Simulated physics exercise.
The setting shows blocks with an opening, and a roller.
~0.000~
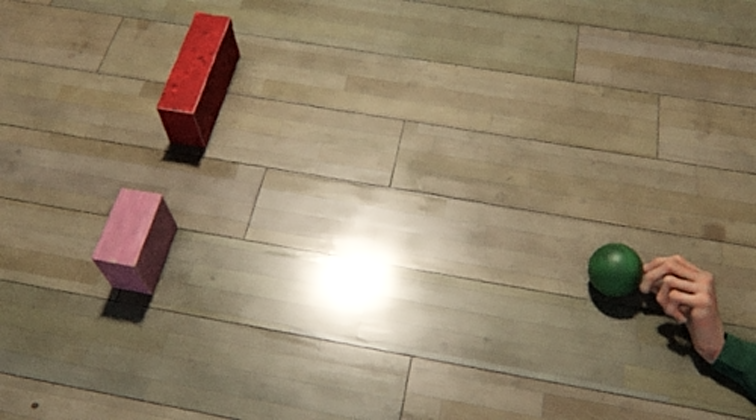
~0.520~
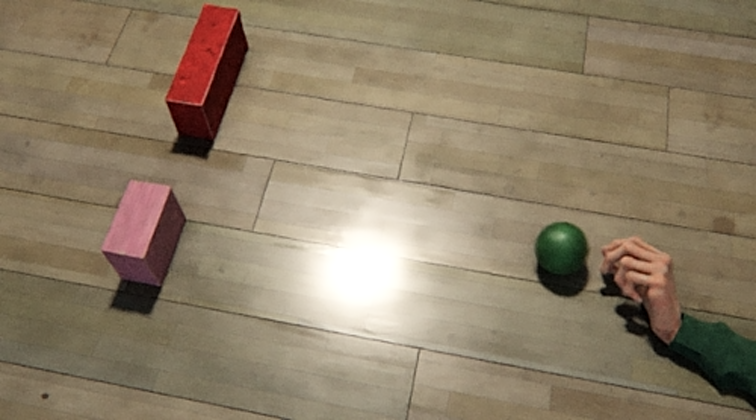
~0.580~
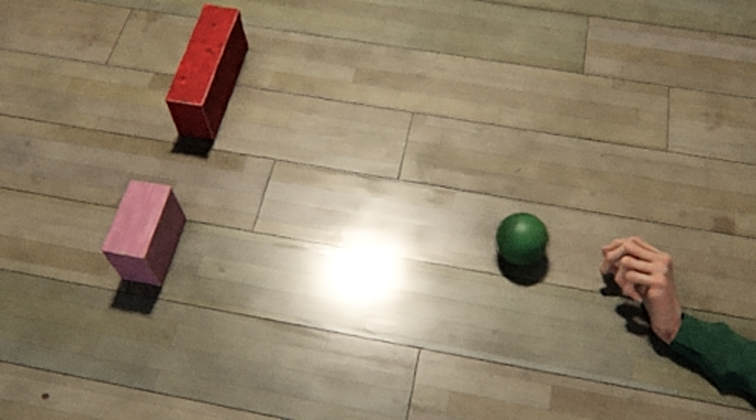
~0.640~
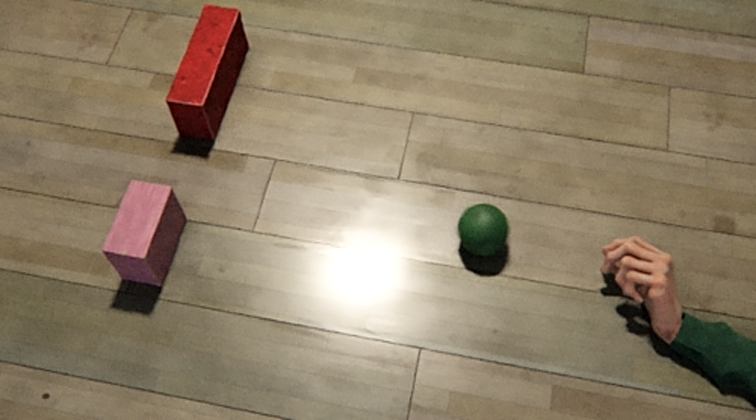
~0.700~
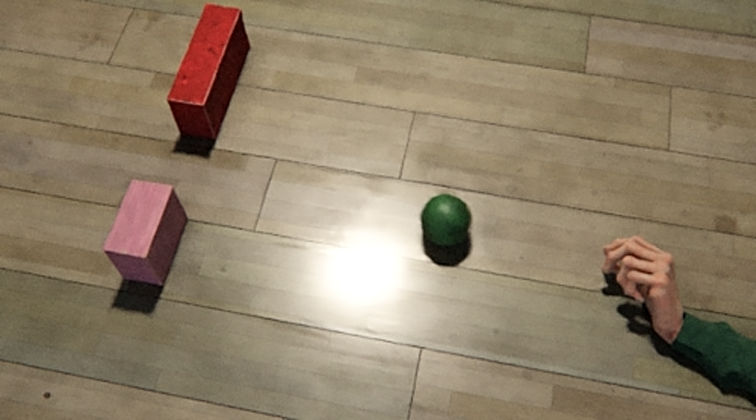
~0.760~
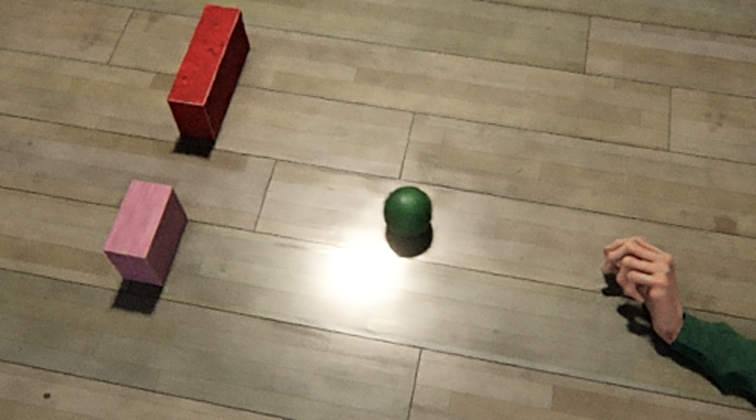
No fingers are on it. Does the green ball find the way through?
The green ball gets between the blocks.
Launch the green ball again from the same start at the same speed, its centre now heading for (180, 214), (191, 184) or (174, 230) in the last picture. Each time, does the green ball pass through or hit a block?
One after another: It does not get past; rolls through; bounces off.
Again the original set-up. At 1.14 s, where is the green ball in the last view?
Around (183, 159).
By 1.14 s, green ball heading on near (183, 159).
By 1.60 s, green ball heading on.
When it is over (2.3 s), the green ball rolls through.
